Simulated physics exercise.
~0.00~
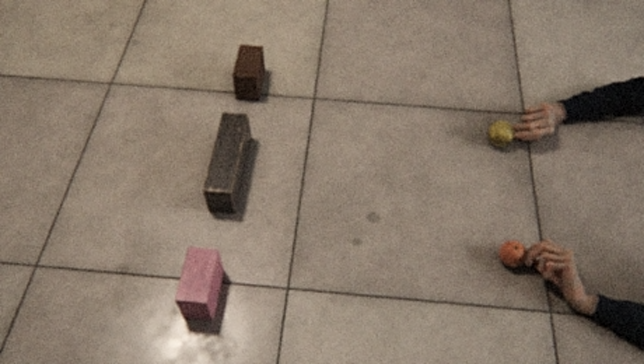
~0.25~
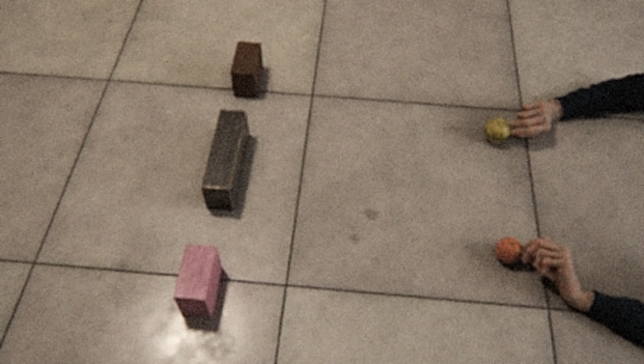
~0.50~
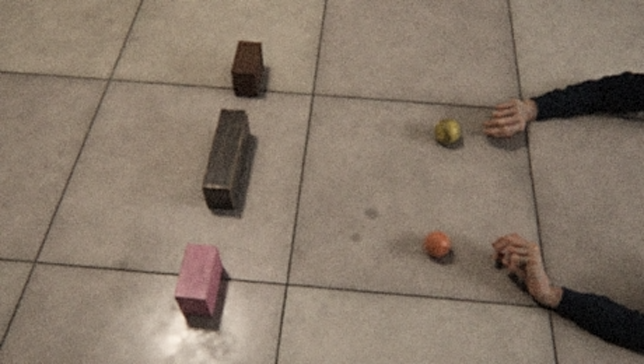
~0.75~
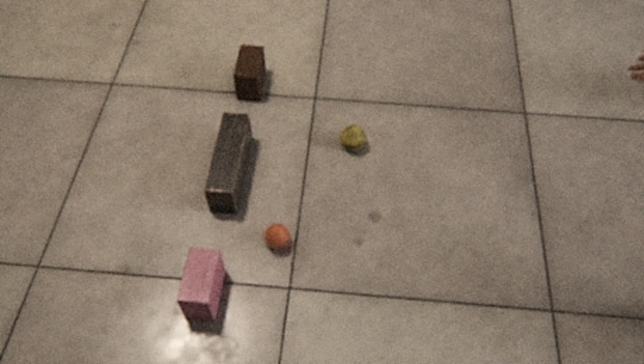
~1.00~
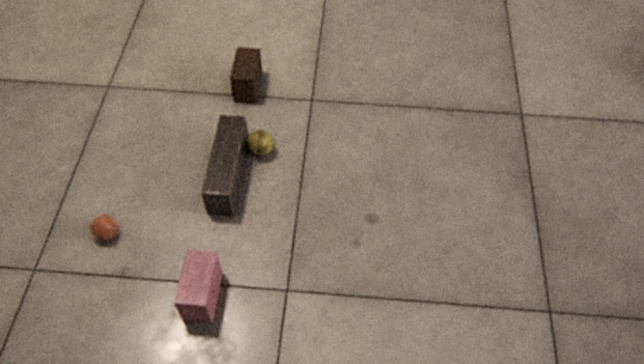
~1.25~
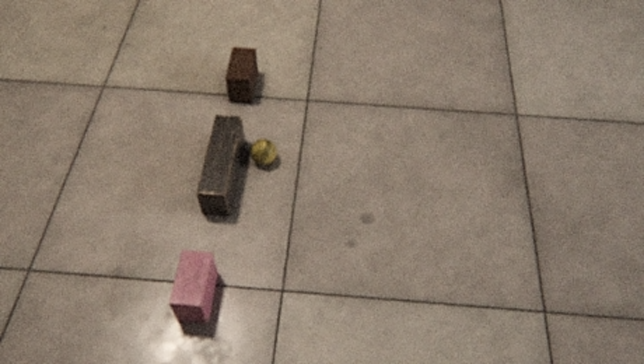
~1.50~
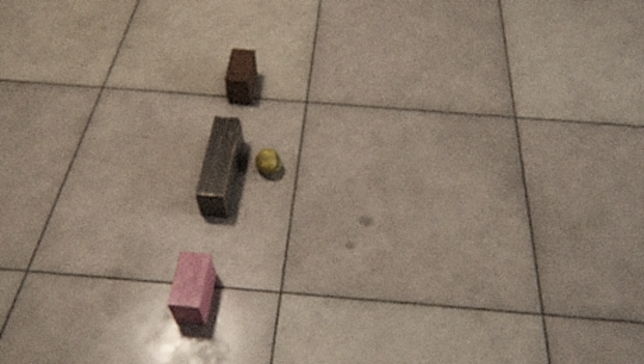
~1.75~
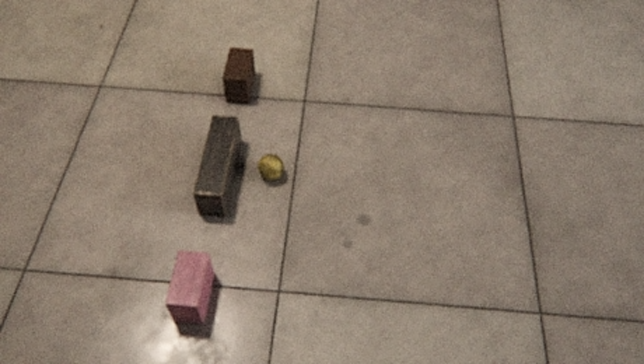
Two hands roll balls left; the orange one passes between blocks, the yellow one bounces back.
